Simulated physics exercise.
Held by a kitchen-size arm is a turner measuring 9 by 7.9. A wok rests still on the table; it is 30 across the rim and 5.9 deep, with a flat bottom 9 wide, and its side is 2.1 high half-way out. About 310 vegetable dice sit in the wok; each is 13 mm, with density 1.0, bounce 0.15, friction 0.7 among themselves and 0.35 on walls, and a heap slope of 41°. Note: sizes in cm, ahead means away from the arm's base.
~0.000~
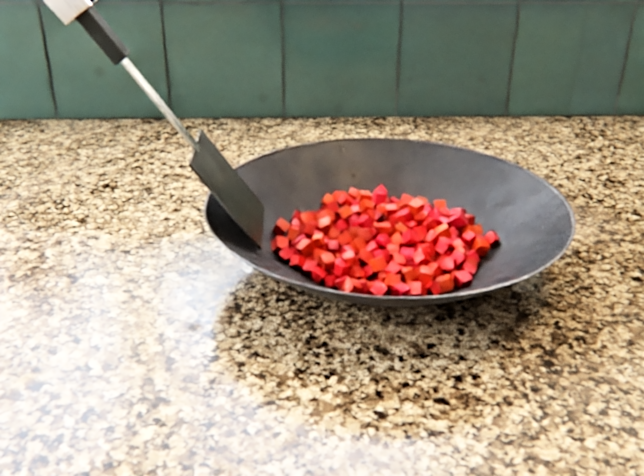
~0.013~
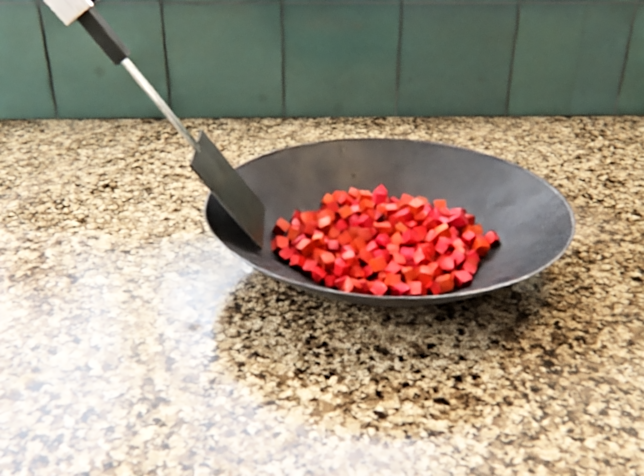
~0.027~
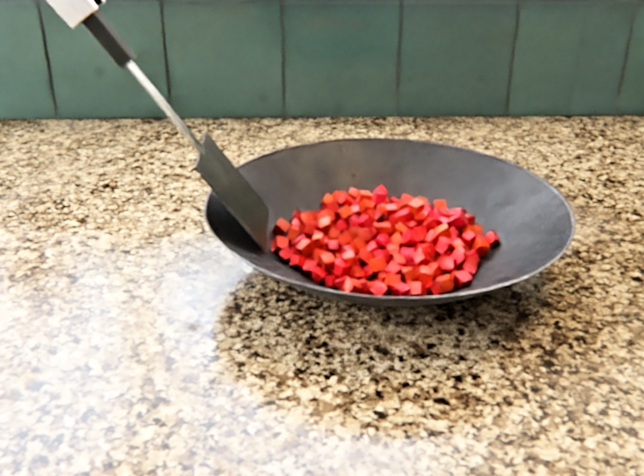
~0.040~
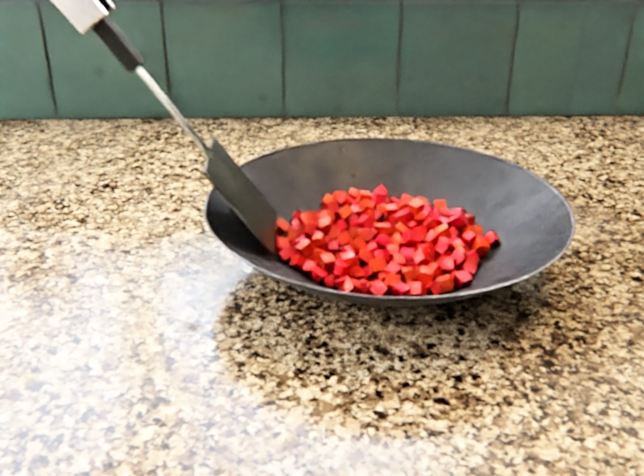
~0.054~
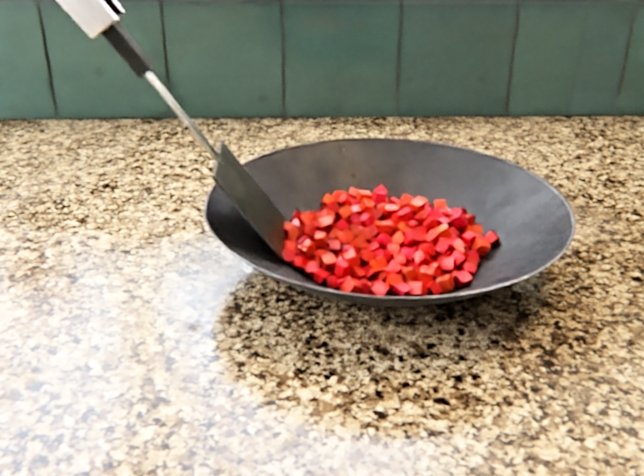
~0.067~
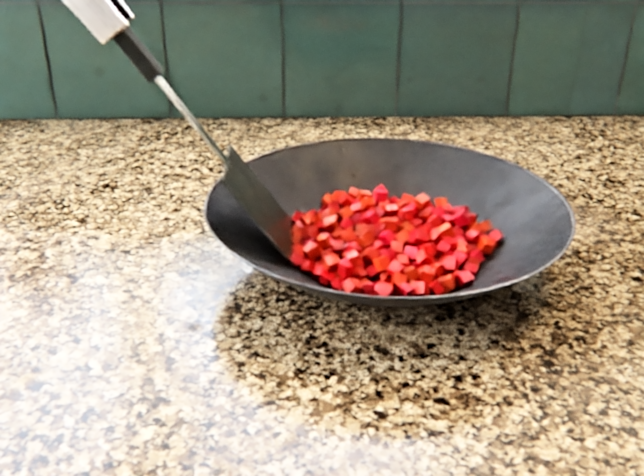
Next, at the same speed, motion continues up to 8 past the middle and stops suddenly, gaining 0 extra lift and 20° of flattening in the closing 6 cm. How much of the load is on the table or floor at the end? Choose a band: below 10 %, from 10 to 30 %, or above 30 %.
That share falls between 10 and 30 %.
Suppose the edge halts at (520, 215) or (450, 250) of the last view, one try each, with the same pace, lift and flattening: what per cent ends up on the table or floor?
Respectively about 45 and 15 percent end on the table or floor.
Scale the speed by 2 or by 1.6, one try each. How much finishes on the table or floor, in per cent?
First try around 35 %, second try around 30 %.
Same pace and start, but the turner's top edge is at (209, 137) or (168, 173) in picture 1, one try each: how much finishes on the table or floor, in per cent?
I'd say near 25 per cent for the first and near 15 per cent for the second.
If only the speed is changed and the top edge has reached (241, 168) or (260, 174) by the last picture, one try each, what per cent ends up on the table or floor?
First try about 30 %, second try about 35 %.
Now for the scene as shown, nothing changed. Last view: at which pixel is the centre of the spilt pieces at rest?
Near pixel (613, 257).
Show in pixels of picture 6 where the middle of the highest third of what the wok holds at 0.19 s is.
(472, 223).
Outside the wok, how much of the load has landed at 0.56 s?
It is near 20 percent.
After 0.19 s, sloping 55°, highest piece 6 above the table; 313 in the wok.
After 0.30 s, sloping 48°, highest piece 8 above the table; 301 in the wok, 12 on the blade or in flight.
After 0.56 s, sloping 35°, highest piece 8 above the table; 246 in the wok, 67 on the table or floor.
After 1.61 s, sloping 35°, highest piece 8 above the table; 245 in the wok, 68 on the table or floor.
At rest, 245 in the wok, 68 on the table or floor. That is 22 % on the table or floor.
